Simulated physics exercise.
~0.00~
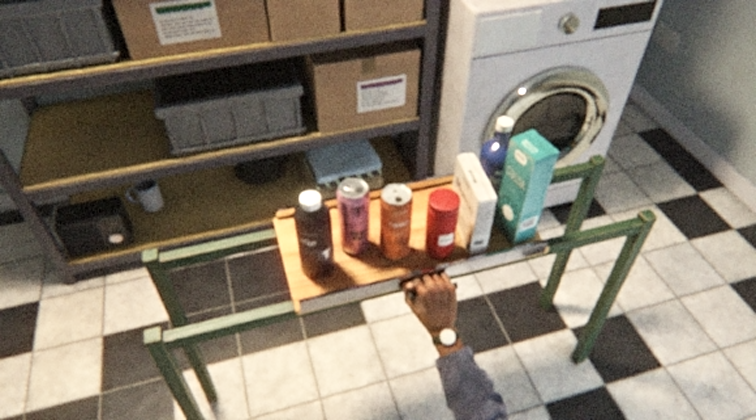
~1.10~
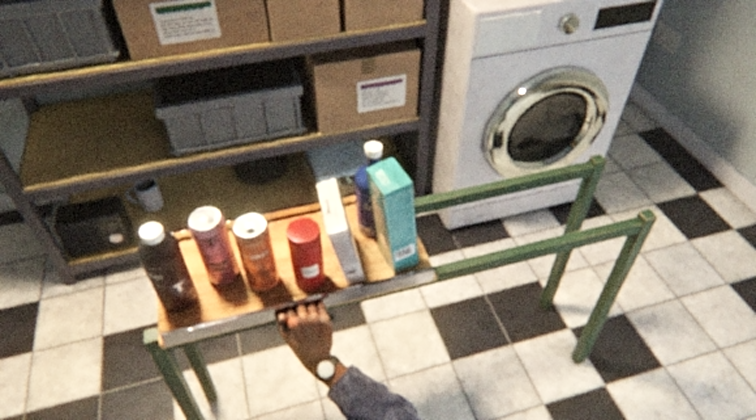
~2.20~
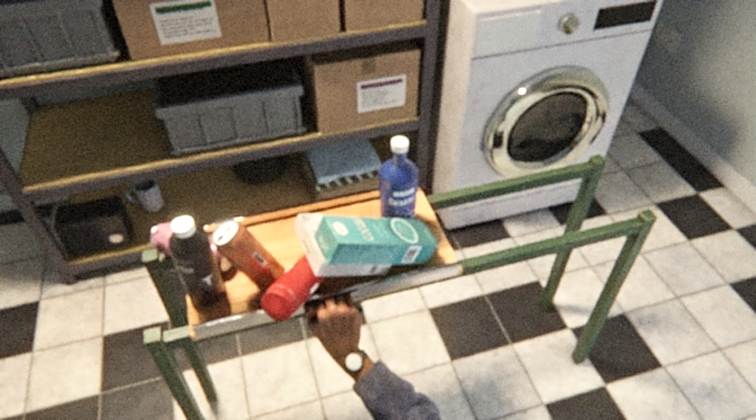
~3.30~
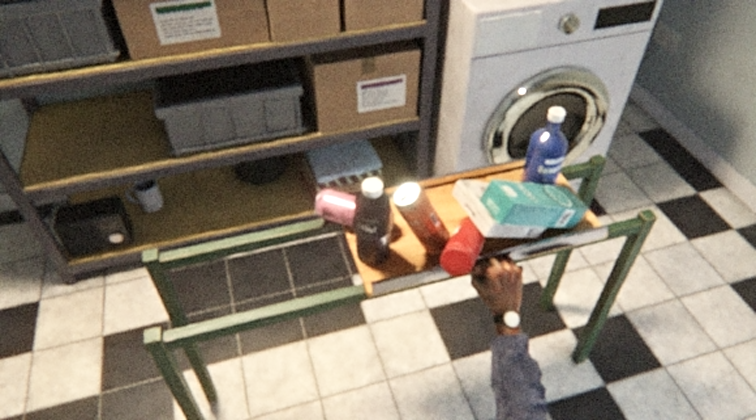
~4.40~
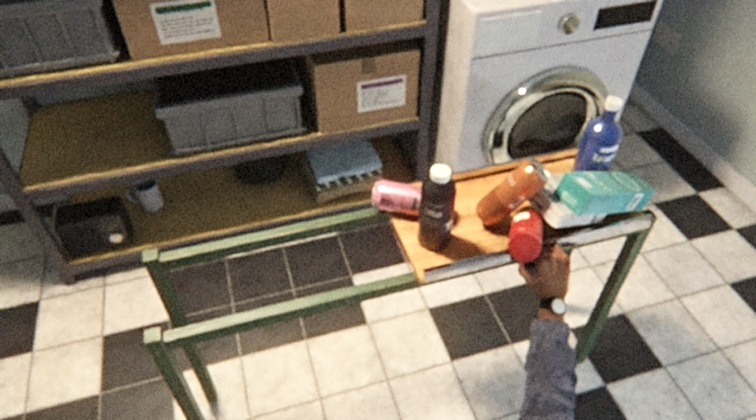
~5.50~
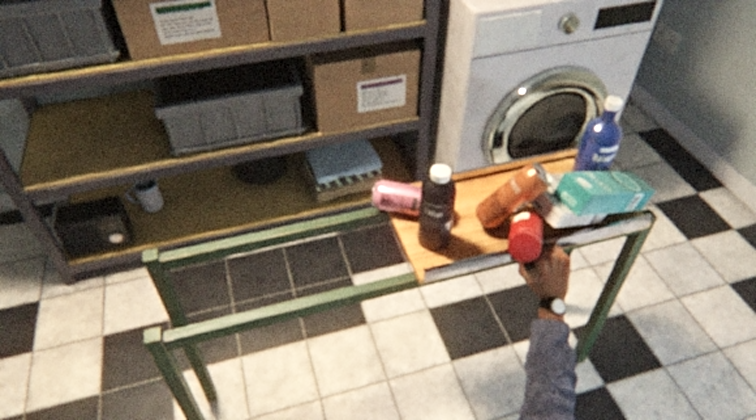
In a storeroom with a black-and-white tiled floor, seen from above, a wooden tray sits on a green metal frame before shelves of boxes and a white washing machine. From left to right it holds a black bottle, a pink can, an orange can, a red jar, a white packet, and a blue bottle behind a turquoise carton. A hand slides the tray left, and the items begin to tip. The carton, packet, red jar and pink can topple as the tray starts back. The hand pushes it to the right end, where it stops, the orange can leaning heavily and both bottles upright.
